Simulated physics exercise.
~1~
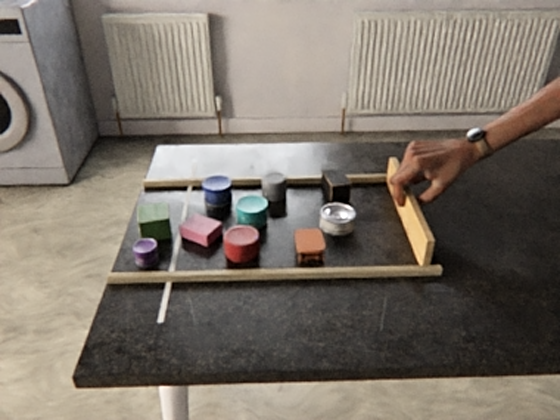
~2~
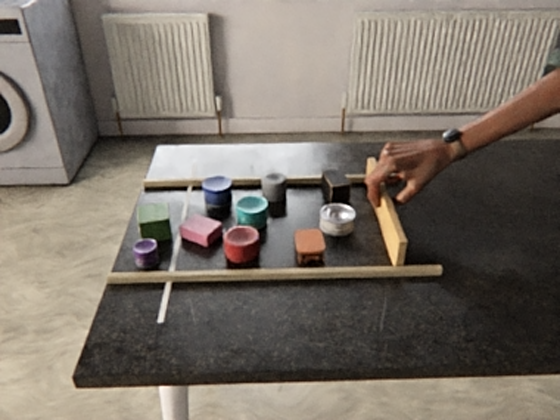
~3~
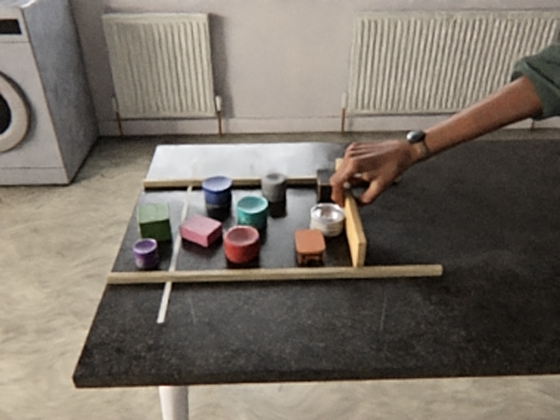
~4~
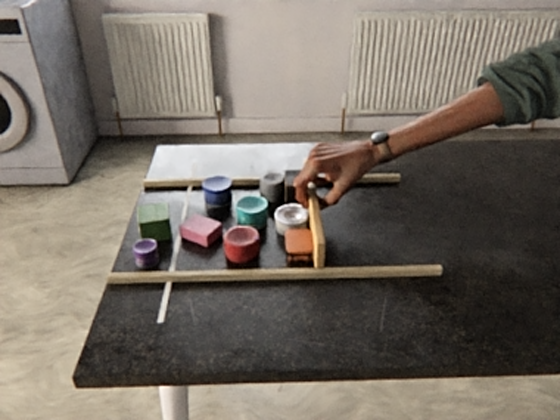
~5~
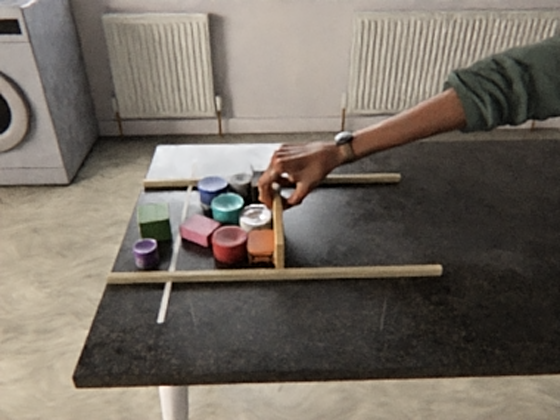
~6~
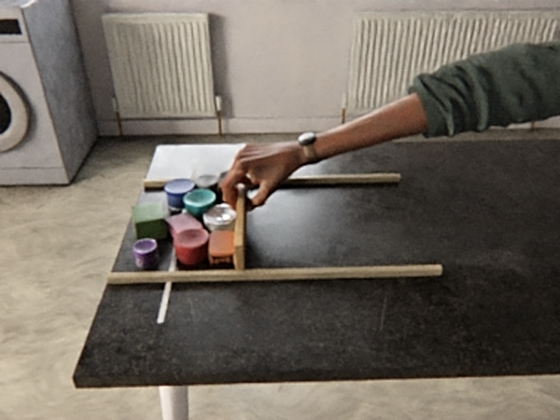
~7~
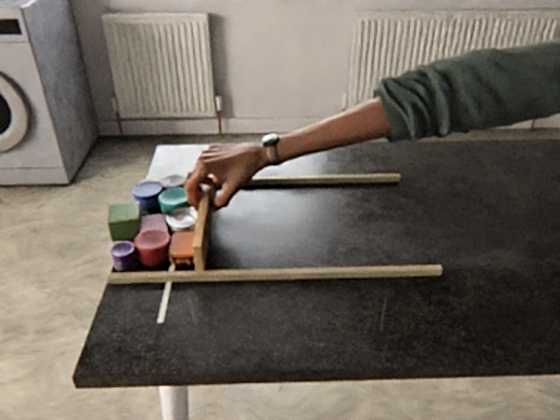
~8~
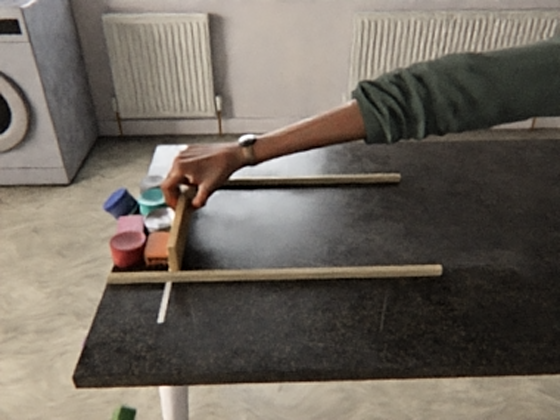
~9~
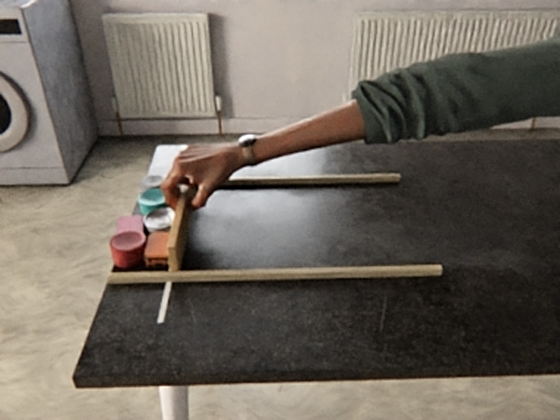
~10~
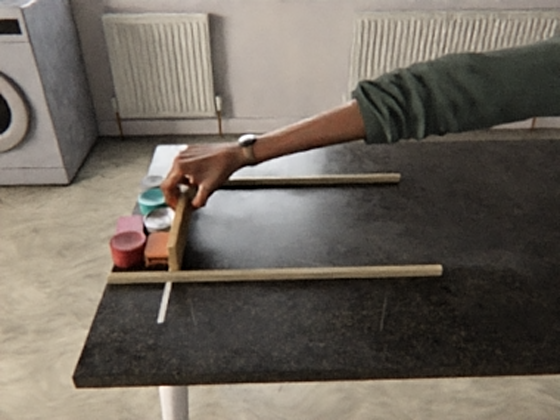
The footage shows a hand sliding an upright wooden board leftward between two rails on a dark table, gathering colourful tins and blocks toward the edge. The green block, purple tin and blue tin go over, while the others stay bunched against the board as it stops near the tape.
